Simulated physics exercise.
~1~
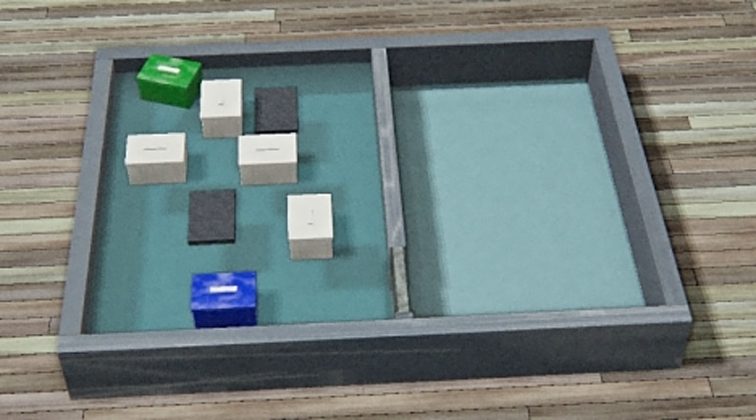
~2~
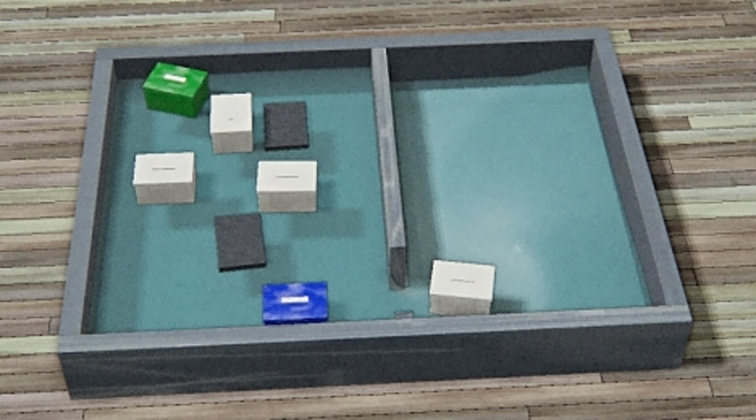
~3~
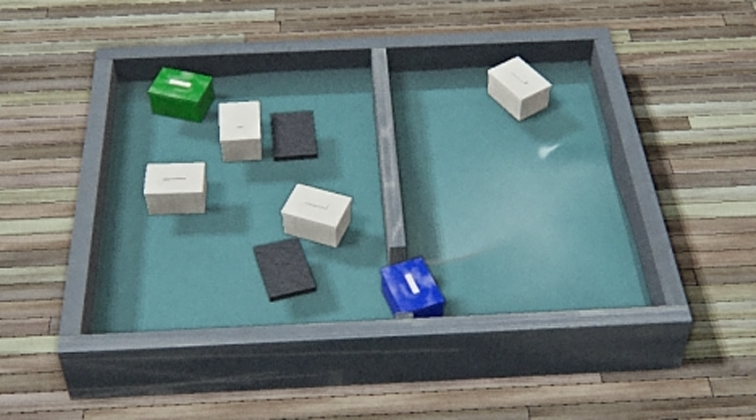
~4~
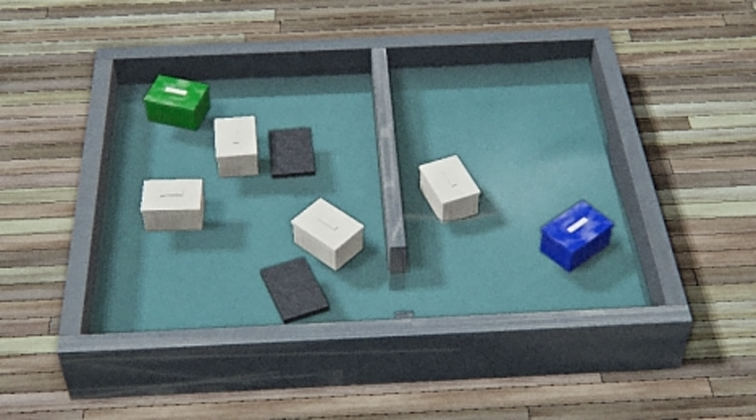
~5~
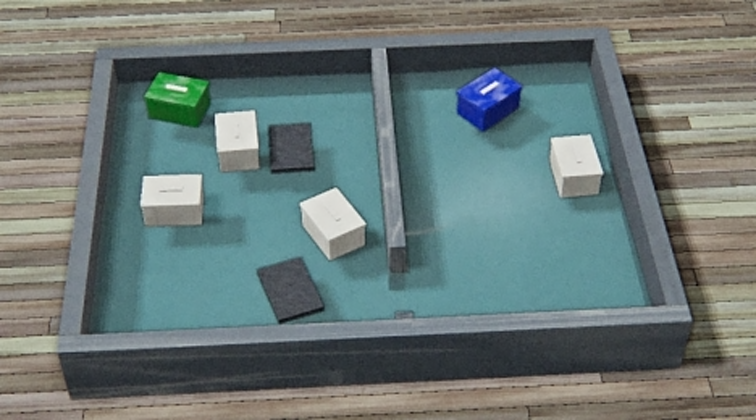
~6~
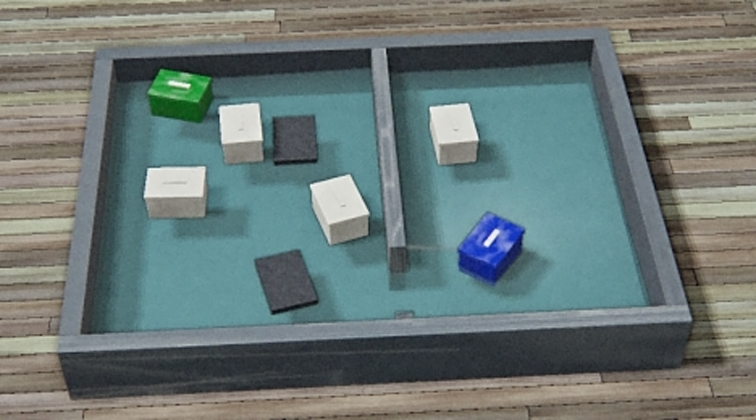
Blue and white blocks drifting through a gap into a divided tray's right side and circling there, the green block staying left.
